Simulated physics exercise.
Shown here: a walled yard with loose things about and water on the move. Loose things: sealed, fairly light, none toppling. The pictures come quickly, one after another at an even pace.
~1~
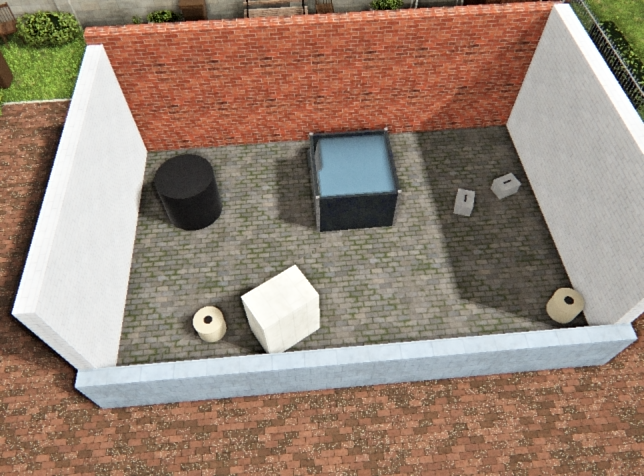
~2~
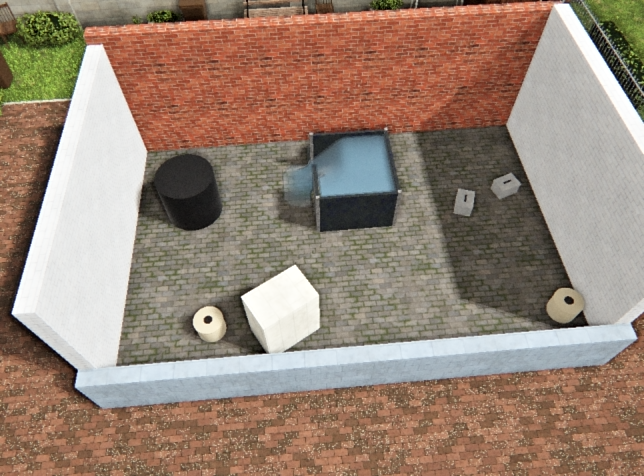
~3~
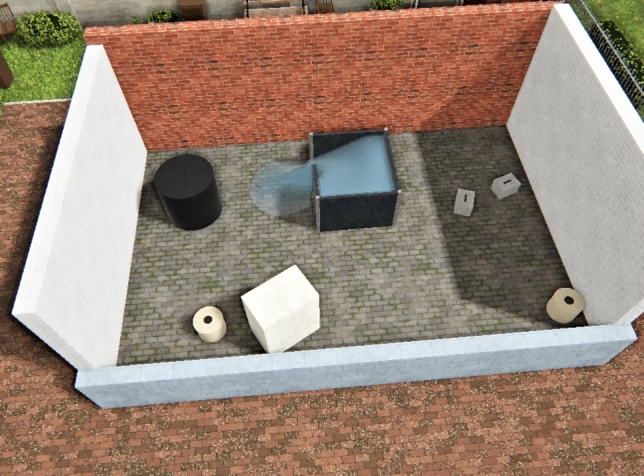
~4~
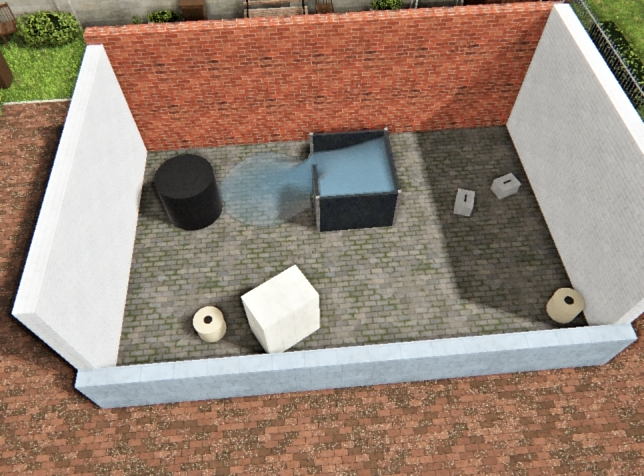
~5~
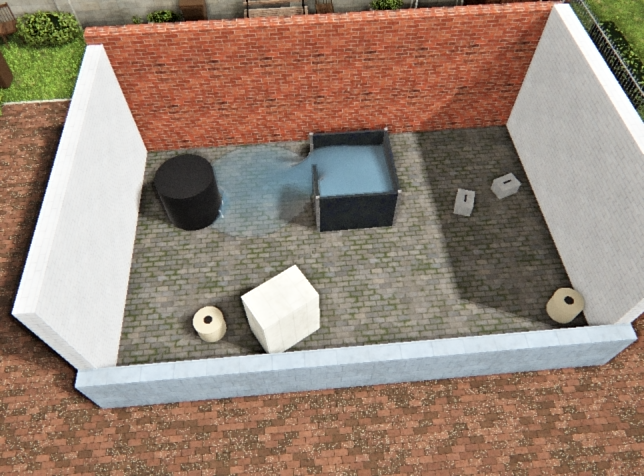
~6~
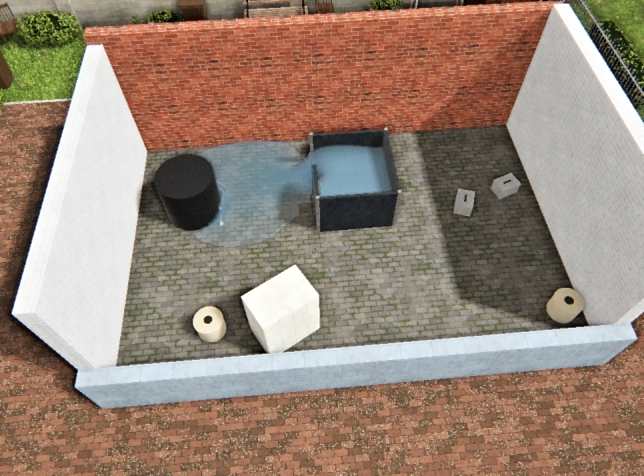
A large dark tank of water in a walled yard let water out through its left side, and it spread across the paving to the black cylinder while the white block stayed put.
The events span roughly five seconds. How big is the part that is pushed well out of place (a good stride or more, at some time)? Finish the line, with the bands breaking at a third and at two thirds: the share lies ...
The share lies below a third.
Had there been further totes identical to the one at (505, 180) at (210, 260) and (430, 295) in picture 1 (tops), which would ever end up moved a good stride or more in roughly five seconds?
Displaced, stays put.
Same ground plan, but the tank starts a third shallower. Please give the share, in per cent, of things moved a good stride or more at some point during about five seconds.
Roughly 0 in a hundred.
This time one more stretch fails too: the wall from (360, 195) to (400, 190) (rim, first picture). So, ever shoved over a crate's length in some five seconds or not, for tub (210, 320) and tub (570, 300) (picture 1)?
The first one didn't get there, while the second went the full length.
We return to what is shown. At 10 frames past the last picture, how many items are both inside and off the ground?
By my tally, 0.
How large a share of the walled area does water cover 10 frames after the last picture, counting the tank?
I reckon around 35 per cent.
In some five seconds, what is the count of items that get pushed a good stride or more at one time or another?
1.
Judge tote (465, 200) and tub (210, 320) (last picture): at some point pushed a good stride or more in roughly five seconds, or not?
The first one stopped shy and the second one covered that distance.
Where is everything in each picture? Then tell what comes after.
A tub is out of sight; a tub at (208, 320) rests on the ground; 0 of 5 have shifted, in the first frame.
A tub is out of sight; a tub at (208, 320), on the bottom; 0 of 5 have shifted, in the second frame.
A tub is out of sight; a tub at (208, 320), on the bottom; 1 of 5 have shifted, in the third frame.
A tub is out of sight; a tub at (208, 320) rests on the ground; 1 of 5 have shifted, in the fourth frame.
A tub is out of sight; a tub at (208, 320), on the bottom; 1 of 5 have shifted, in the fifth frame.
A tub is out of sight; a tub at (208, 320), on the bottom; 1 of 5 have shifted, in the sixth frame.
A moment on, 0 of 5 are well off their spots; 0 afloat.
Next, 0 of 5 are well off their spots; 0 afloat.
Later, 0 of 5 are well off their spots; 1 afloat.
In the end, 1 of 5 are well off their spots, and 1 have been at some point; 1 afloat.
